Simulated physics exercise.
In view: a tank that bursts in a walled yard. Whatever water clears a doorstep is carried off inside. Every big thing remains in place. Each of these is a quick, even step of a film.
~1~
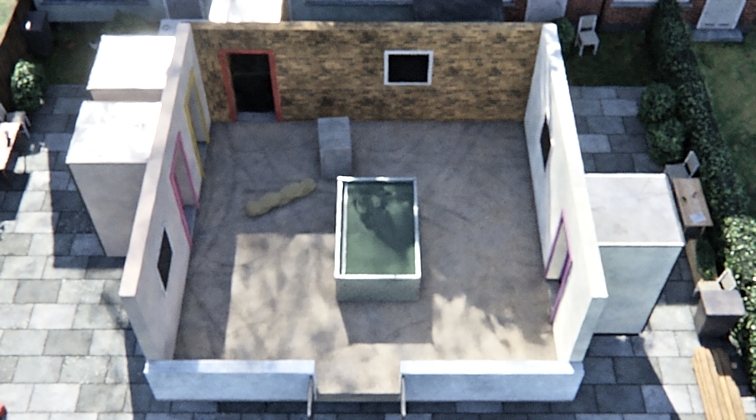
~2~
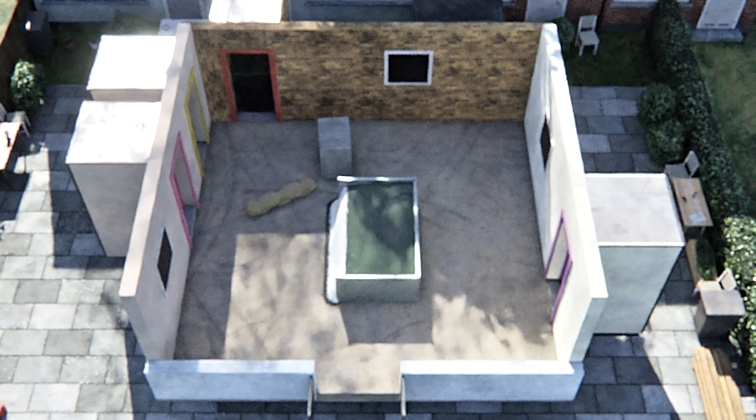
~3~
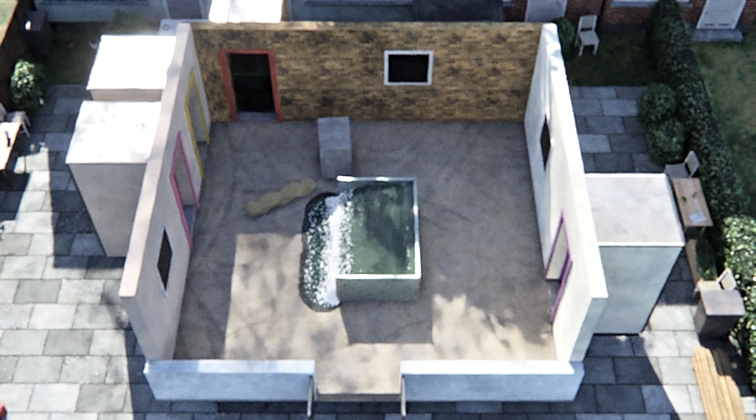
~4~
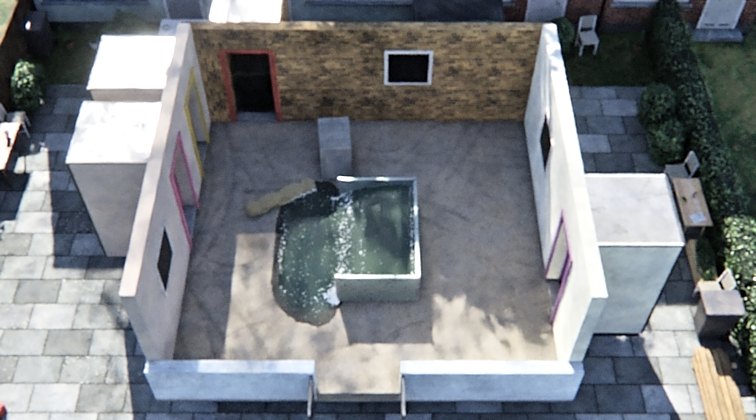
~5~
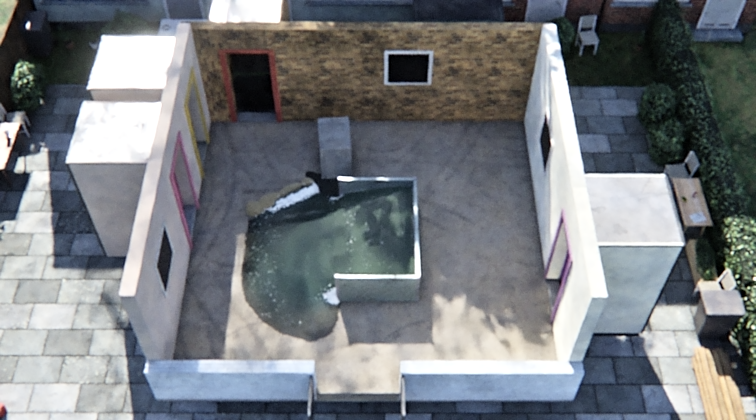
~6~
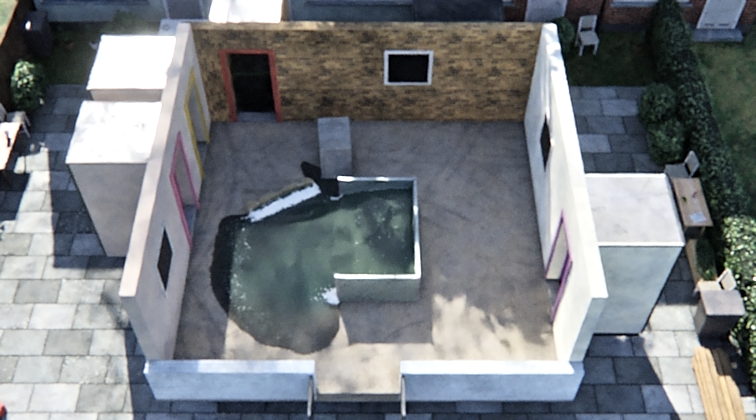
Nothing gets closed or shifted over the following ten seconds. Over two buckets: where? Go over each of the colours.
In order: I expect the yellow door to stay within two buckets; I expect the purple door to go over the limit; I expect the pink door to go over the limit; I expect the red door to go over the limit.
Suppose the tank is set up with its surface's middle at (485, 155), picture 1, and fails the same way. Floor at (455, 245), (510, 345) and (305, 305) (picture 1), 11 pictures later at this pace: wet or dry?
As listed: Untouched, untouched, reached.
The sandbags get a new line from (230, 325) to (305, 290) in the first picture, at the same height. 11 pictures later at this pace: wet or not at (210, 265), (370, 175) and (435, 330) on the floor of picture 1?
Sequence check: Soaked through / left alone / left alone.
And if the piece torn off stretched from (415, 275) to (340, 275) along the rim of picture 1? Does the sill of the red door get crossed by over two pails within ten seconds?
Lab note - red door remains within bounds.
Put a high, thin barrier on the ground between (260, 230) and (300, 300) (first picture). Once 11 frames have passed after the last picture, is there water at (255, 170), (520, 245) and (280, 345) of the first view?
Results in sequence: Swamped / bone-dry / swamped.
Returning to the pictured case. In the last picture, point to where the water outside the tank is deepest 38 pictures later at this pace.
I'd say near (547, 362).
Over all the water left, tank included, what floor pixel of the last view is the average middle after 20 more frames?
At about (263, 276).
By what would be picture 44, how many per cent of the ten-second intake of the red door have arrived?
Some 90 in a hundred.
A moment on, water covers 30 % of the floor; the yellow door not reached, the purple door not reached, the pink door over two buckets in, the red door not reached.
Next, water covers 35 % of the floor; the yellow door wet at the sill, nothing in, the purple door not reached, the pink door far over two buckets in, the red door not reached.
Then, water covers 45 % of the floor; the yellow door wet at the sill, nothing in, the purple door not reached, the pink door far over two buckets in, the red door under two buckets in.
Later, water covers 75 % of the floor; the yellow door wet at the sill, nothing in, the purple door over two buckets in, the pink door far over two buckets in, the red door over two buckets in.
In the end, water covers 90 % of the floor; the yellow door wet at the sill, nothing in, the purple door over two buckets in, the pink door far over two buckets in, the red door over two buckets in.
